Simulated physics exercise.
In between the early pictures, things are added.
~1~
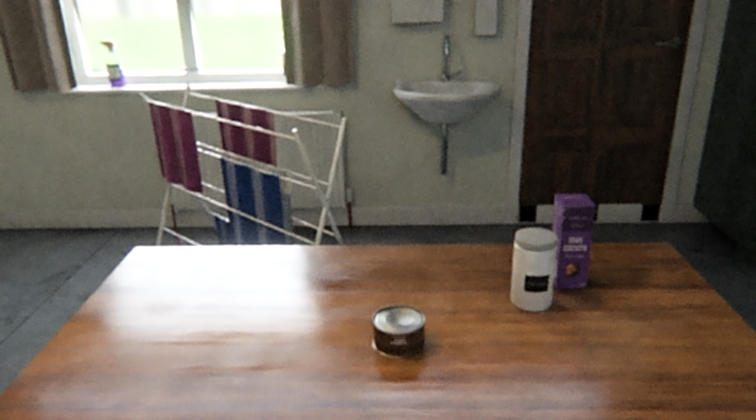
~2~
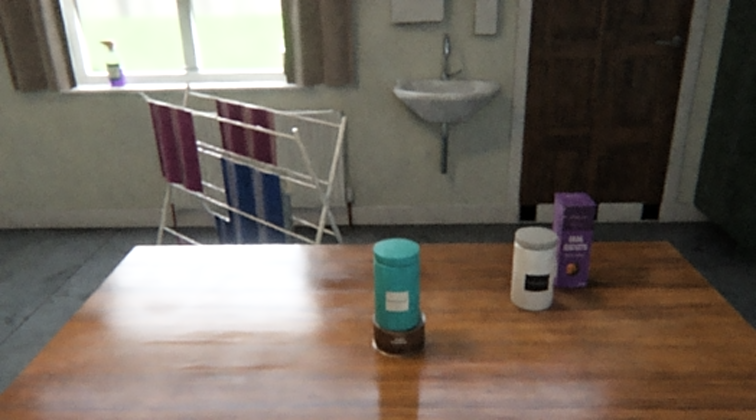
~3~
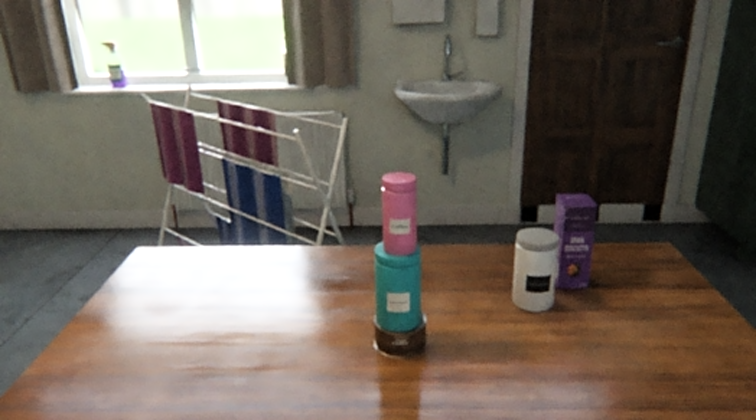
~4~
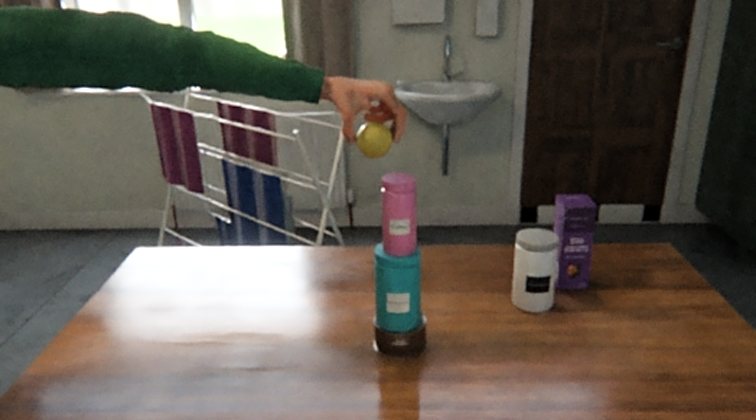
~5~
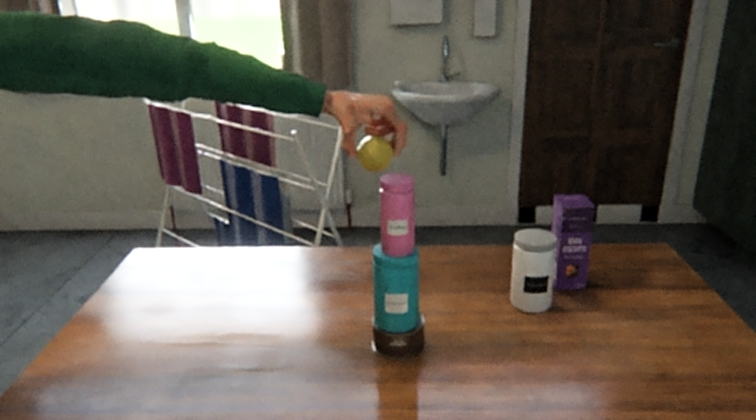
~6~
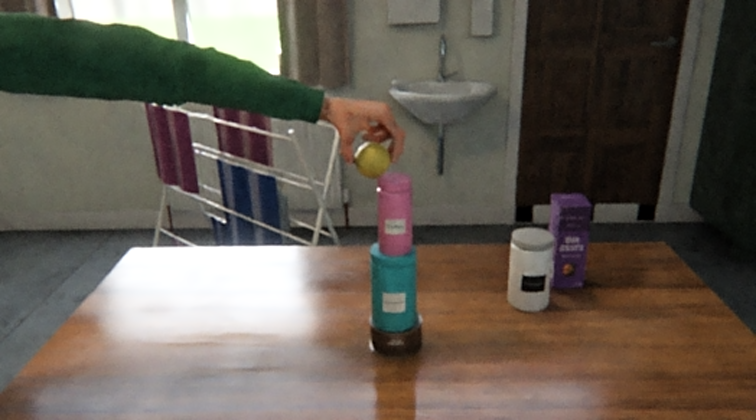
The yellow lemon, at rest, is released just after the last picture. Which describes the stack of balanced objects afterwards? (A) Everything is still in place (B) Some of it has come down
The answer is B.
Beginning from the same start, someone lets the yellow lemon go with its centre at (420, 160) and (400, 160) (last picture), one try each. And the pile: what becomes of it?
First try: The pile topples; second try: It stands firm.
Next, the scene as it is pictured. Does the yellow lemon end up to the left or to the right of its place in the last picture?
Well, it travels over to the left.
Then, 0.50 s on from there, yellow lemon now fallen.
Then, 0.60 s on from there, things are still on the move.
In the end, fallen, yellow lemon; the other 5 unmoved. At the end, from the last picture's camera, yellow lemon near (330, 332). The pile loses its balance.
